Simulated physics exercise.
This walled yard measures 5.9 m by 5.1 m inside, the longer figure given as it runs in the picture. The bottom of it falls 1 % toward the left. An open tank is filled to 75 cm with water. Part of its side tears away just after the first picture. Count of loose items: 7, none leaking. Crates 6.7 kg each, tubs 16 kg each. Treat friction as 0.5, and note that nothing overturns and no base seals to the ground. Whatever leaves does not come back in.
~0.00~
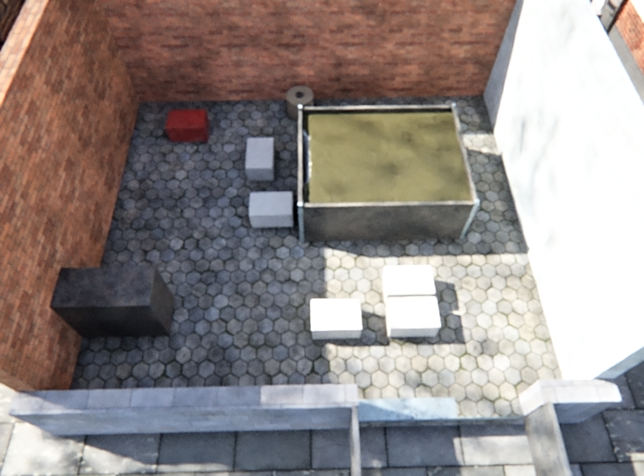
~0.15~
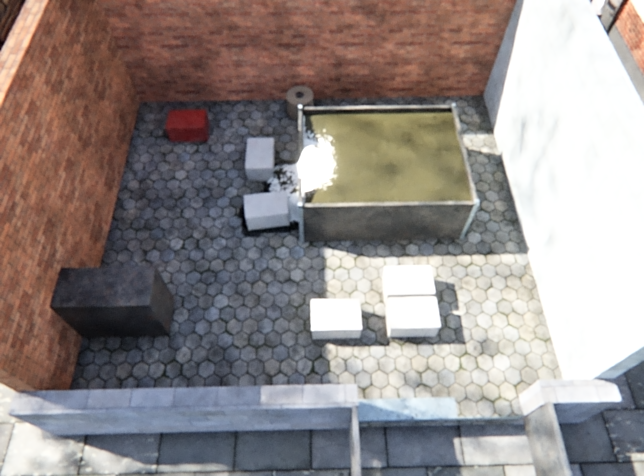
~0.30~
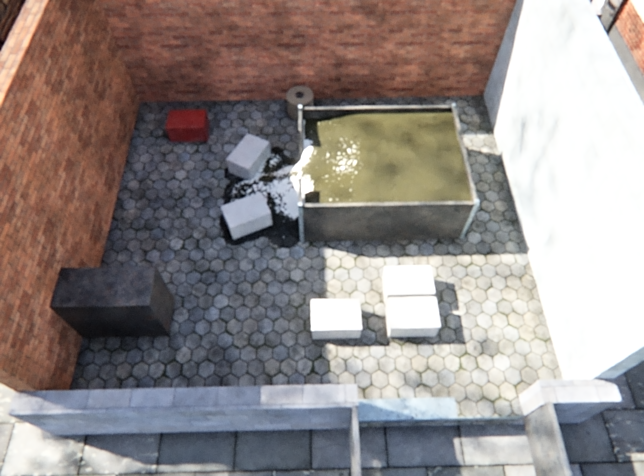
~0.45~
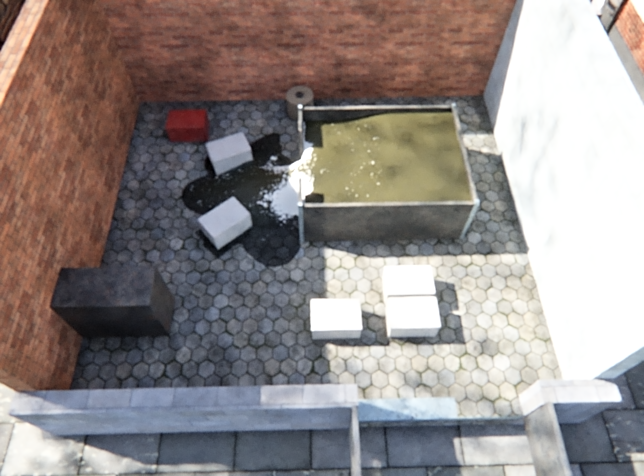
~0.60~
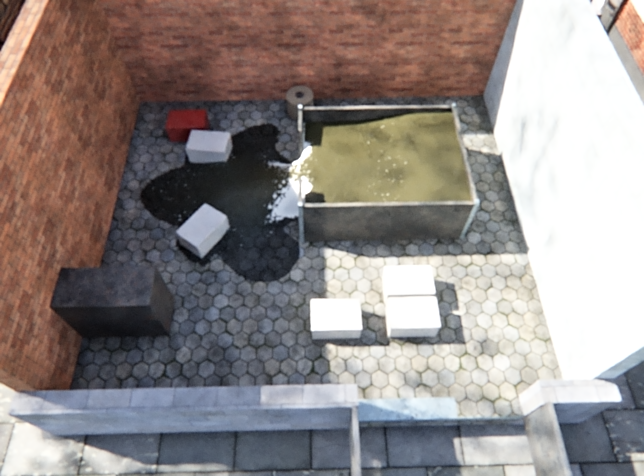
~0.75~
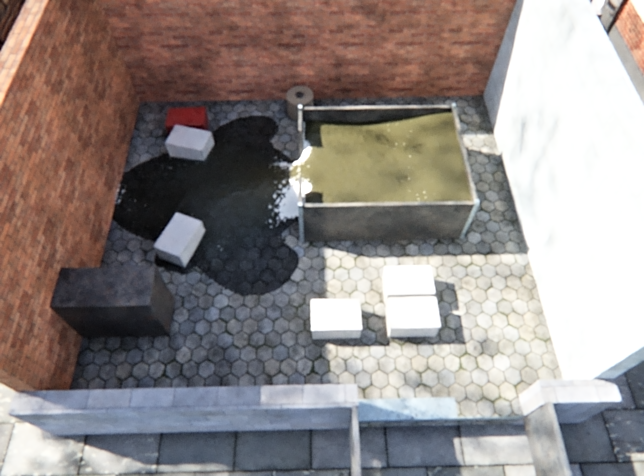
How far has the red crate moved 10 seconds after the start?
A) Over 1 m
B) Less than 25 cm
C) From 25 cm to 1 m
The answer is A.
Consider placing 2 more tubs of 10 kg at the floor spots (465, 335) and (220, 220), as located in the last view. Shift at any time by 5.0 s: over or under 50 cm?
In the order asked: Shy of the mark; clear of the mark.
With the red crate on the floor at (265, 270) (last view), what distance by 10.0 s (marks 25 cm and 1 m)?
From that spot, it is pushed far off.
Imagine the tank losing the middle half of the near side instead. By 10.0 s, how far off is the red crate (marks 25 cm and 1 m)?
In that case the red crate is nudged along.
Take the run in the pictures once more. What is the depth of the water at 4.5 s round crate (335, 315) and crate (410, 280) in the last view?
Around 4 cm and 3 cm.
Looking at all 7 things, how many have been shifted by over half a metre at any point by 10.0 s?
Count: 7.
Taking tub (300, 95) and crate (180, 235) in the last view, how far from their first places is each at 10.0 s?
In the order you asked, that's 400 cm and then gone out.
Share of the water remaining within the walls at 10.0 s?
Still held: Near 94 %.
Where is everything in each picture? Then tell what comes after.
The red crate at (186, 119) rests on the ground; 3.9 m2 under water; 0 of 7 have shifted, in the first frame.
The red crate at (186, 119), on the bottom; water covers 4.4 m2; 1 of 7 have shifted, in the second frame.
The red crate at (186, 119) rests on the ground; water covers 5.1 m2; 2 of 7 have shifted, in the third frame.
The red crate at (186, 119) rests on the ground; 6.3 m2 under water; 2 of 7 have shifted, in the fourth frame.
The red crate at (186, 119), on the bottom; 7.8 m2 under water; 2 of 7 have shifted, in the fifth frame.
The red crate at (186, 116) rests on the ground, 5 cm from its start; 9.4 m2 under water; 3 of 7 have shifted, in the sixth frame.
After 2.0 s the red crate is near (159, 84), 0.7 m from its start, afloat; 0 of 7 are out; 3 afloat.
After 4.5 s the red crate is near (321, 110), 2.1 m from its start, afloat; 0 of 7 are out; 4 afloat.
After 7.0 s the red crate is near (447, 105), 4.1 m from its start, afloat; 1 of 7 are out; 6 afloat.
After 10.0 s the red crate is near (501, 201), 4.9 m from its start, afloat; 2 of 7 are out; 5 afloat.
